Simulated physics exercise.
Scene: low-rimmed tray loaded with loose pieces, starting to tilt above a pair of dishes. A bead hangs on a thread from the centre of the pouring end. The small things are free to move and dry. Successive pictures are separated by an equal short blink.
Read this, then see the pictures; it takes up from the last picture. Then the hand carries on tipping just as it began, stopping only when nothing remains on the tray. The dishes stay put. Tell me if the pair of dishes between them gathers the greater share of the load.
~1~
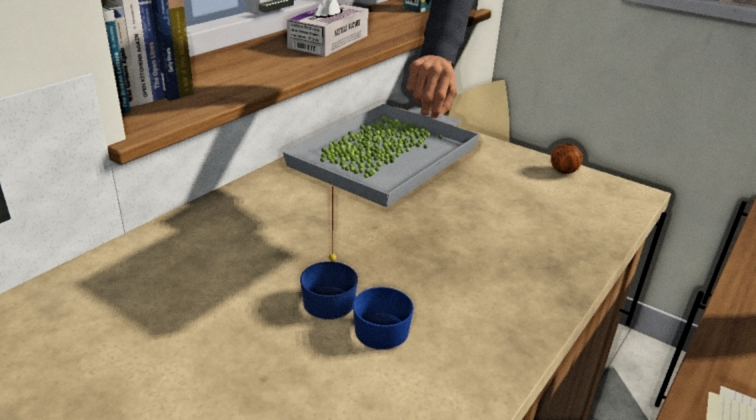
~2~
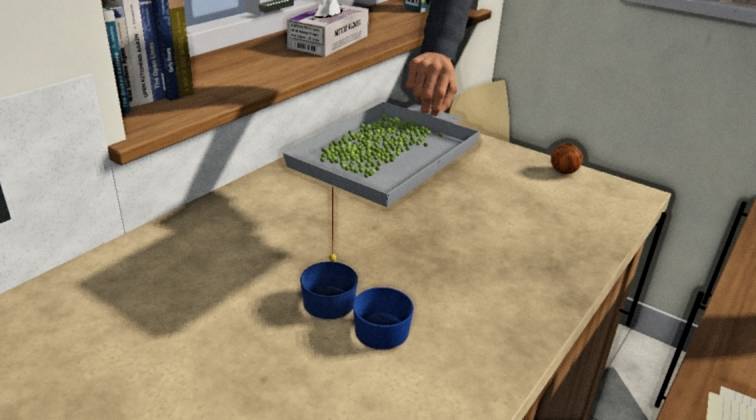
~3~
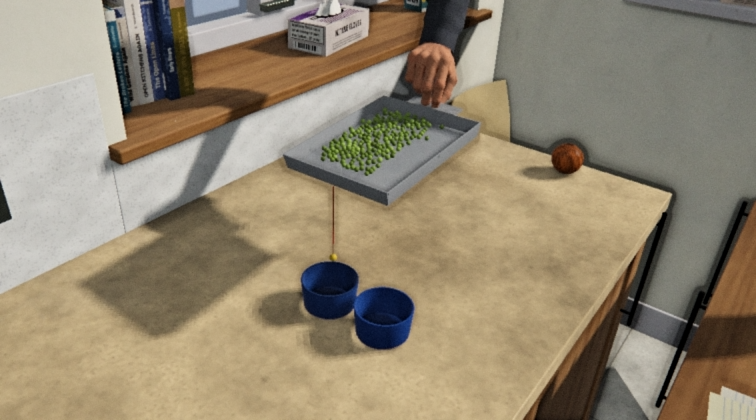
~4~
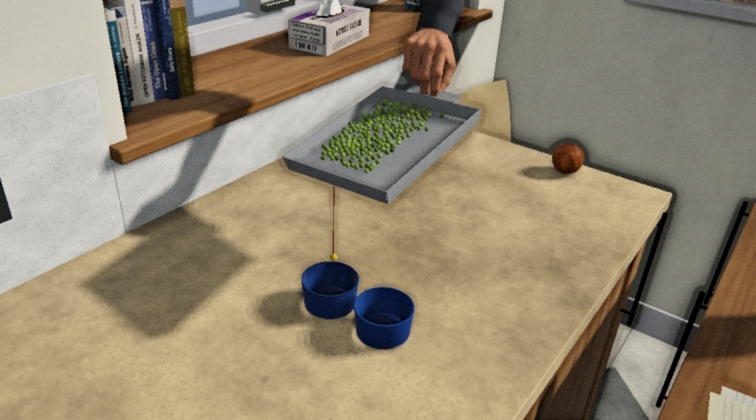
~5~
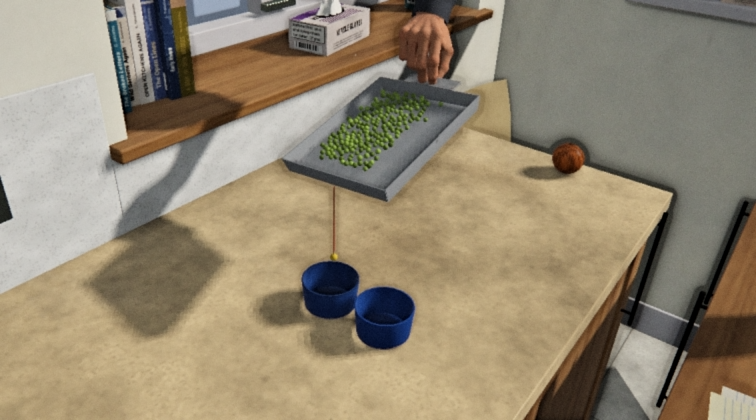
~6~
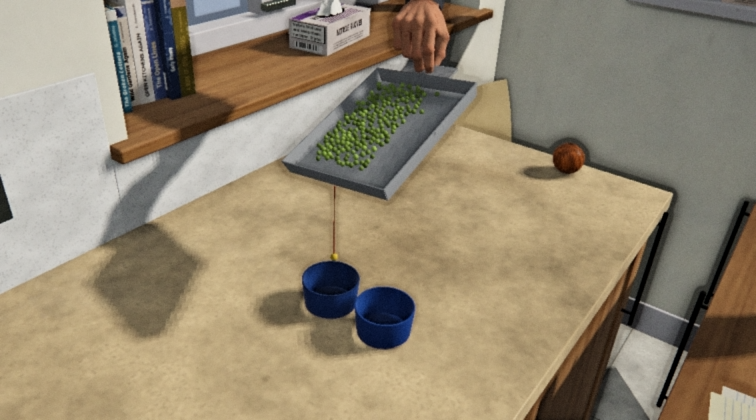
They do not.
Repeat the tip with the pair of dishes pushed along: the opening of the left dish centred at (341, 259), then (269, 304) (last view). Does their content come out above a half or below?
Result, first setup: A minority share; second setup: A minority share.
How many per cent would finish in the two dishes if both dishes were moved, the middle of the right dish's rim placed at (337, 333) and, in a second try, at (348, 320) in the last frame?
I'd expect some 0 percent, and then some 0 percent.
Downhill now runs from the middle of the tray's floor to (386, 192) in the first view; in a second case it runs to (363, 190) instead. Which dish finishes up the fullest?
First try: The dish to the right; second try: The dish to the right.
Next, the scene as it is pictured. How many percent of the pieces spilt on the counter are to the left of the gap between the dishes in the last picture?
I'd put it at close to 100 per cent.
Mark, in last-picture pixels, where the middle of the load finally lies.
About (258, 286).
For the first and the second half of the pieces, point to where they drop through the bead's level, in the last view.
First roughly (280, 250), then roughly (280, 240).
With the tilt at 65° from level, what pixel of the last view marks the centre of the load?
Mark it at roughly (309, 164) in the final frame.
Shortly afterwards, tray tipped steeply; all but a few on the tray; only a few outside both; a little in the air.
Next, tray tipped past a quarter turn; near two thirds on the tray; near a quarter outside both; a little in the air.
Some moments later, tray tipped past a quarter turn; only a few in the left dish; all but a few outside both.
In the end, tray tipped past a quarter turn; none at all in the right dish; only a few in the left dish; all but a few outside both.
